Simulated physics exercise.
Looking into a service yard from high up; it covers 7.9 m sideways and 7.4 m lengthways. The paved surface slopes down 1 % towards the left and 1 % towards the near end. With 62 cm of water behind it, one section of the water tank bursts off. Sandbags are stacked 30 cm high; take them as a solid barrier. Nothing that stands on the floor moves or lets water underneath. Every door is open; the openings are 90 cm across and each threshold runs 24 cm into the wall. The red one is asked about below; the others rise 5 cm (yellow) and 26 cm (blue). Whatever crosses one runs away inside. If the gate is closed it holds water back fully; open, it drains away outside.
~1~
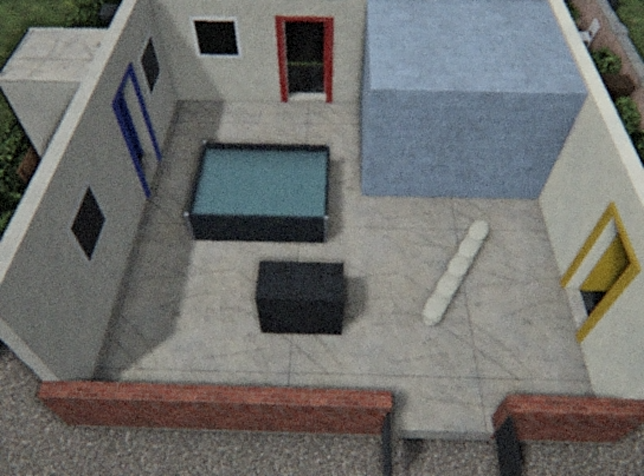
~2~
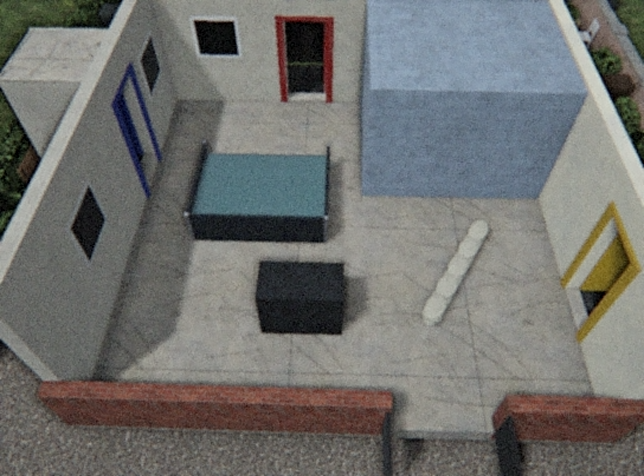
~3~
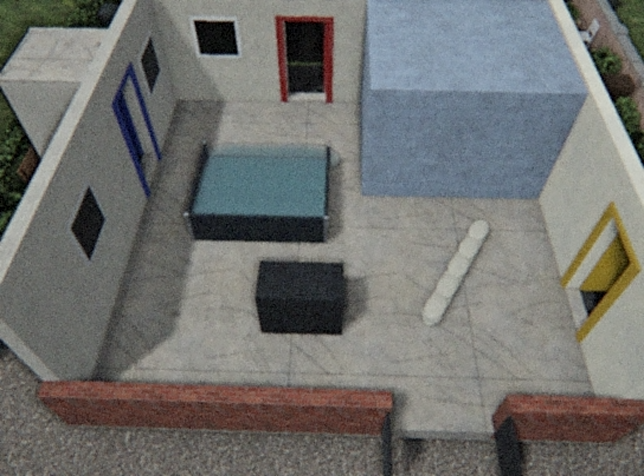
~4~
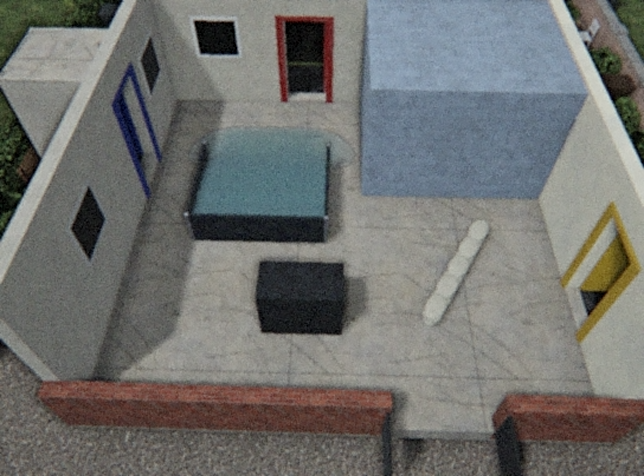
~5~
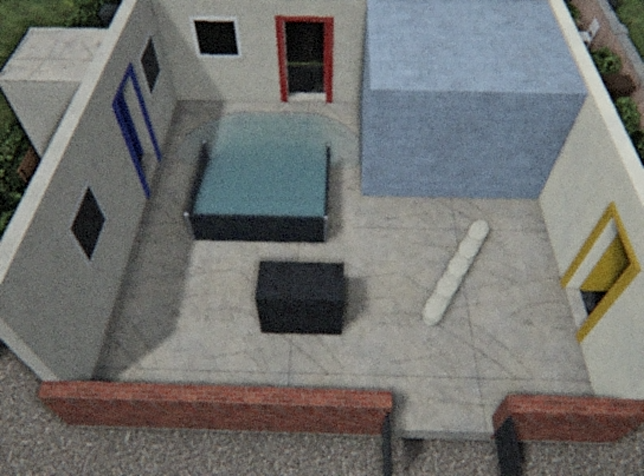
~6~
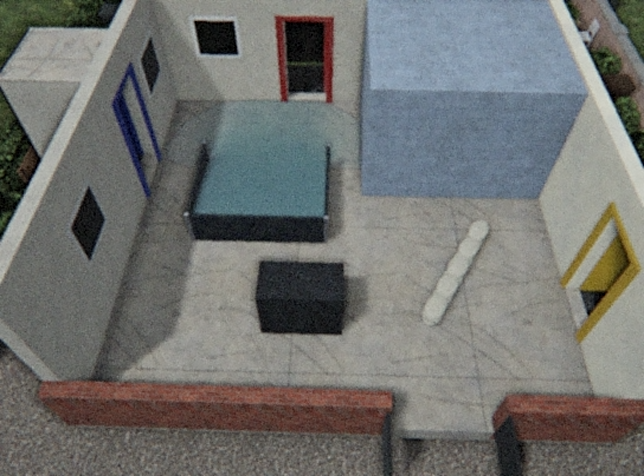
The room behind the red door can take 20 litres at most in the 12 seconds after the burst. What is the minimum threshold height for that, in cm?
At least 31 cm or so.
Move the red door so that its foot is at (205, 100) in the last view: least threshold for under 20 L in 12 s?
Roughly 30 cm.
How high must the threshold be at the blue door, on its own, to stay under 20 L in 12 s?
Roughly 8.5 cm at blue.
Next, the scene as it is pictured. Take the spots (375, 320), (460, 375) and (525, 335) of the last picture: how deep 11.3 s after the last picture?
Roughly 5, 3 and 1 cm, in turn.
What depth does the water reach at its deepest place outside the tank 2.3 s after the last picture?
About 32 cm.
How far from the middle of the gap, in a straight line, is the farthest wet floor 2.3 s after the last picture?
Roughly 3.2 m.
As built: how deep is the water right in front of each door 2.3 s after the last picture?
Depths in cm: Yellow 0, blue 11, red 23.
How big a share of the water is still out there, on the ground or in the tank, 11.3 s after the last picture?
Roughly 80 in a hundred.
Then, 0.7 s after the last picture water covers 25 % of the floor, deepest (40 cm) near (268, 106); 18 cm at the red door, 89 litres in over its 7 cm threshold.
Then, 2.3 s after the last picture water covers 25 % of the floor, deepest (32 cm) near (178, 100); 23 cm at the red door, 360 litres in over its 7 cm threshold.
Then, 11.3 s after the last picture water covers 80 % of the floor, deepest (12 cm) near (84, 404); 7 cm at the red door, 464 litres in over its 7 cm threshold.
At the red door as built, the water peaked near 34 cm, 1.1 s after the last picture.
With a threshold of 27.5 cm, 46 litres would have come in within the 12 s; with 37 cm, 2 litres. So under 20 litres takes about 31 cm.
